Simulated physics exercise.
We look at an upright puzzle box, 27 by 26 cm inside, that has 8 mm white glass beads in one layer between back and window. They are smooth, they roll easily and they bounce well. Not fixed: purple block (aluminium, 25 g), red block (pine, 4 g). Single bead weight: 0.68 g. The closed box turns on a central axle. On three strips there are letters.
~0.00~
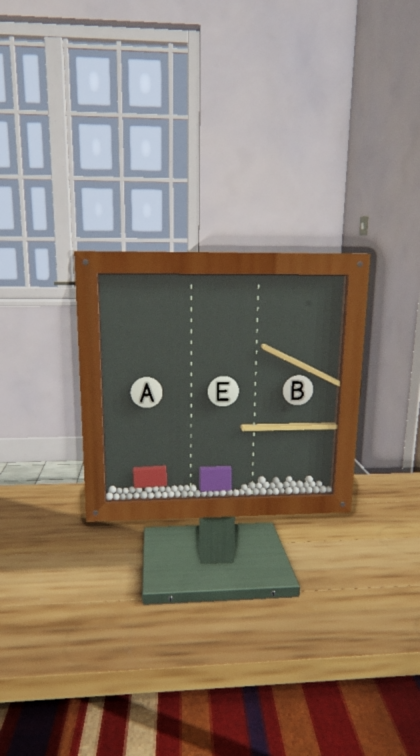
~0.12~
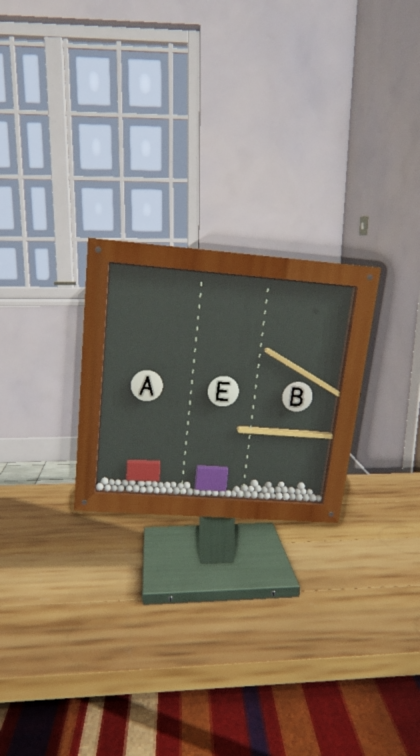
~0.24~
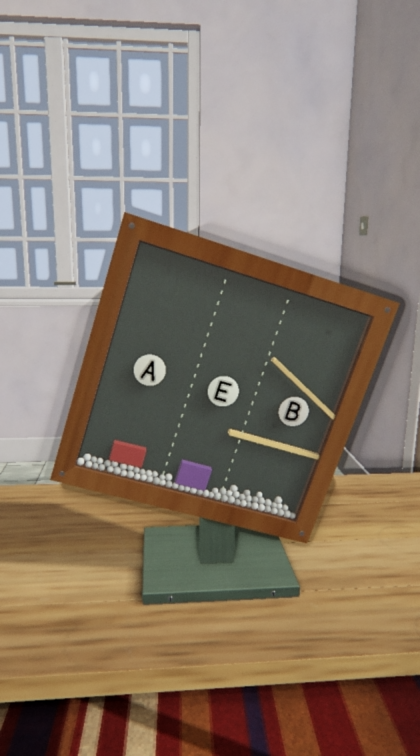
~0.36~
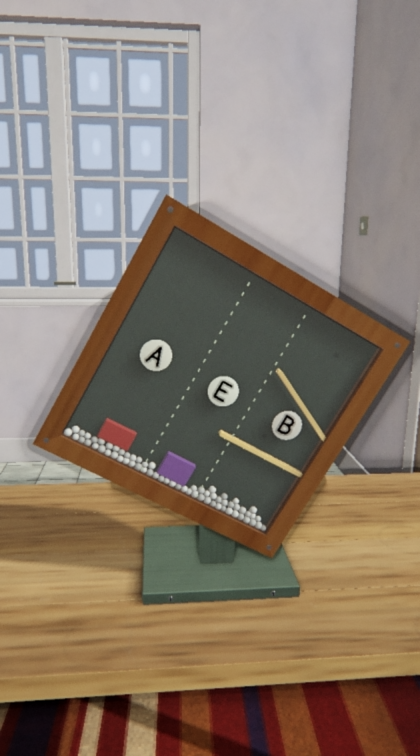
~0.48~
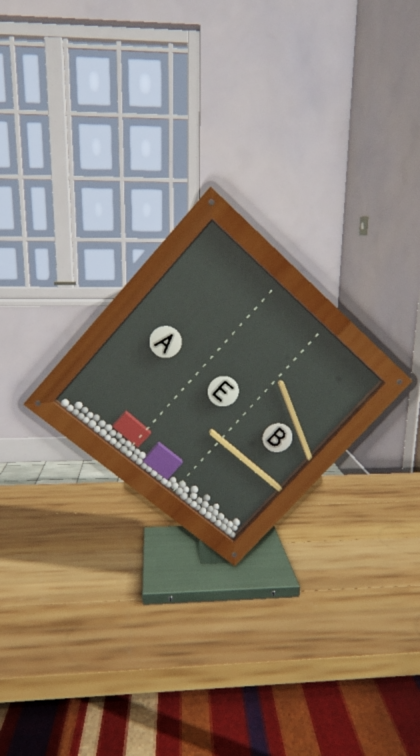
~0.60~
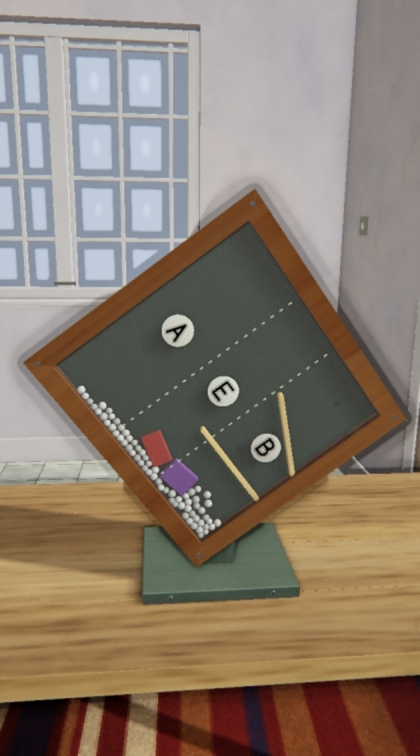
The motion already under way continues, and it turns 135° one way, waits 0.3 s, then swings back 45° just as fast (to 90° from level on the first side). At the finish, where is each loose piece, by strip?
Red block ends in B, purple block ends in B.
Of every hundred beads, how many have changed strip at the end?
Estimate: Roughly 55 %.
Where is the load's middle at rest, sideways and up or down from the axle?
The middle sits around 10 cm left of it and 9 cm below it.
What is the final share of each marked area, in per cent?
Strip A: 0; strip B: 100; strip E: 0.
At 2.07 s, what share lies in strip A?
It works out at roughly 0 per cent.
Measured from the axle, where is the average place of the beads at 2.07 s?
Left: About 12 cm; below: About 5 cm.
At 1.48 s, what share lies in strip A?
It comes to roughly 0 %.
After 1.48 s, it stands 135° clockwise; the beads' middle is 14 cm left of and level with the centre; B 100 %; purple block in B; red block in B.
After 2.07 s, it stands 112° clockwise; the beads' middle is 12 cm left of and 5 cm below the centre; B 100 %; purple block in B; red block in B.
After 2.36 s, it stands 90° clockwise; the beads' middle is 10 cm left of and 9 cm below the centre; B 100 %; purple block in B; red block in B.
All still by 2.8 s, it stands 90° clockwise; A 0 %, B 100 %, E 0 %; purple block in B; red block in B.
